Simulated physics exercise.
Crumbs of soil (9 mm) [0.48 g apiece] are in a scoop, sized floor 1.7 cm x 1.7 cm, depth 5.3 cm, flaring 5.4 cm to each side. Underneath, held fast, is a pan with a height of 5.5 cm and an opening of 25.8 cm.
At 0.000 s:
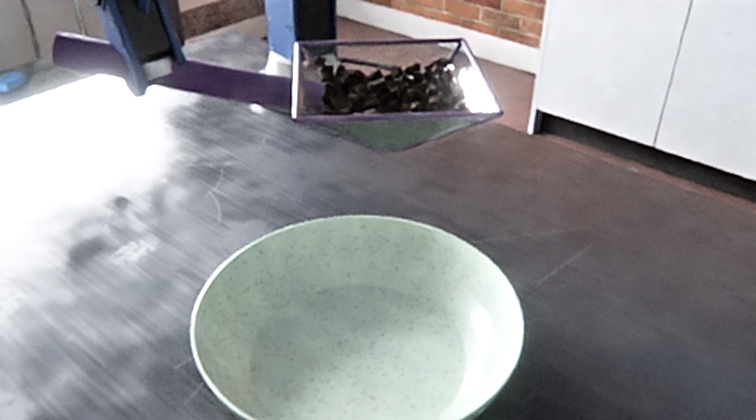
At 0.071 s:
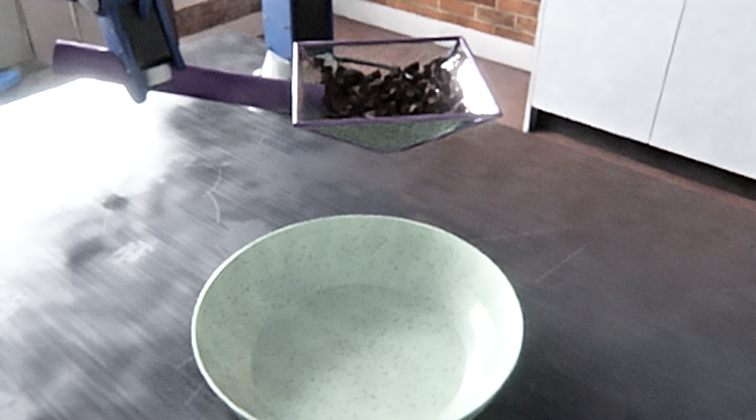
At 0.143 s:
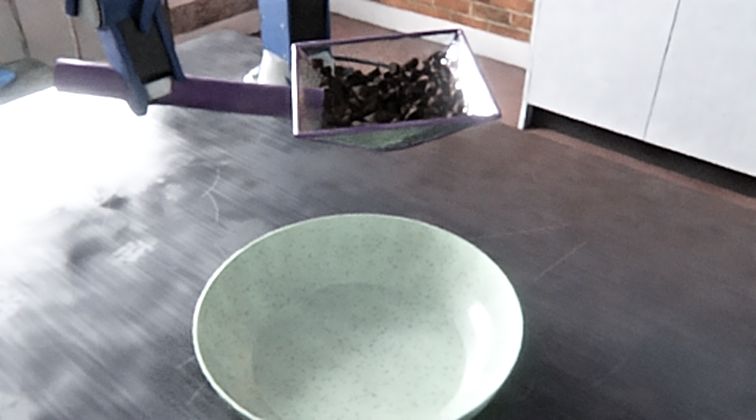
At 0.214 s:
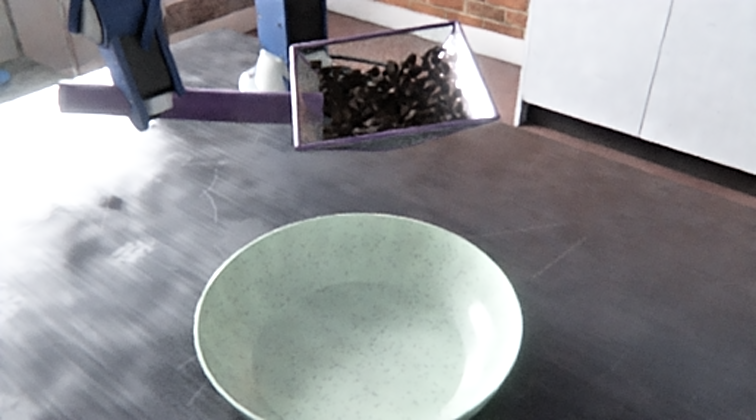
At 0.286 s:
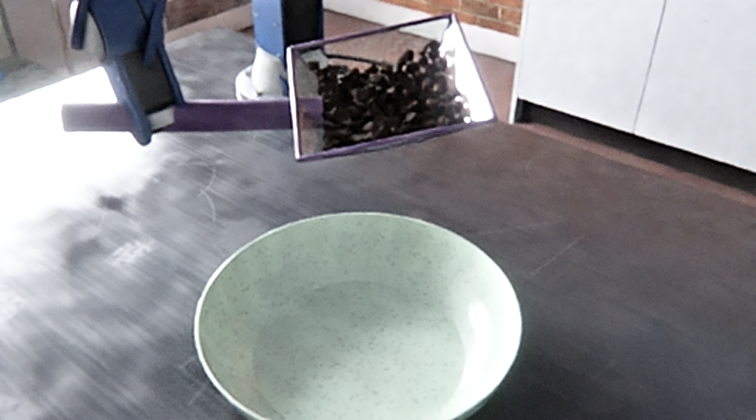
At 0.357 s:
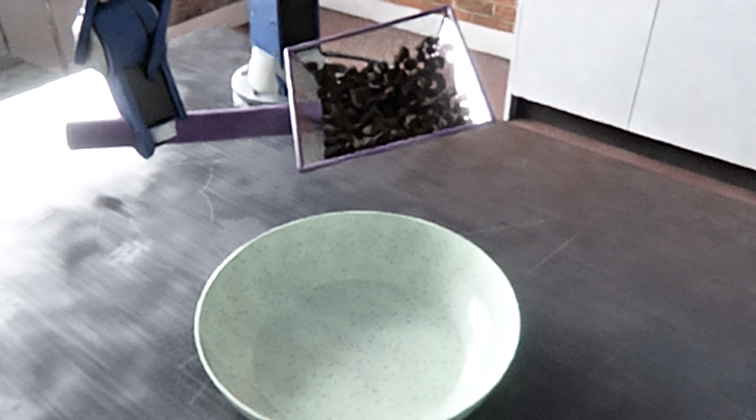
A scoop of dark soil crumbs tilting forward toward the viewer above a pale green speckled bowl on a dark table.
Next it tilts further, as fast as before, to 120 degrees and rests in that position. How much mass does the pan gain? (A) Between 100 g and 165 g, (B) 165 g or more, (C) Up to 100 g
Answer: A.
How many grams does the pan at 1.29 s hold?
At that point it's around 80 grams.
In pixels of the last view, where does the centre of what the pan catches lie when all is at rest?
I'd point at roughly (313, 388).
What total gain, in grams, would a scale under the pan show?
Approx. 110 g.
After 0.87 s, tilt 55 degrees; 0 g in the pan, scoop holds 100 %.
Then, at 1.29 s, tilt 83 degrees; 83 g in the pan, scoop holds 10 %.
Then, at 1.68 s, tilt 109 degrees; 112 g in the pan, scoop holds 0 %.
Then, at 2.05 s, tilt 120 degrees; 112 g in the pan, scoop holds 0 %.
At rest (2.3 s), 112 g in the pan, scoop holds 0 %.
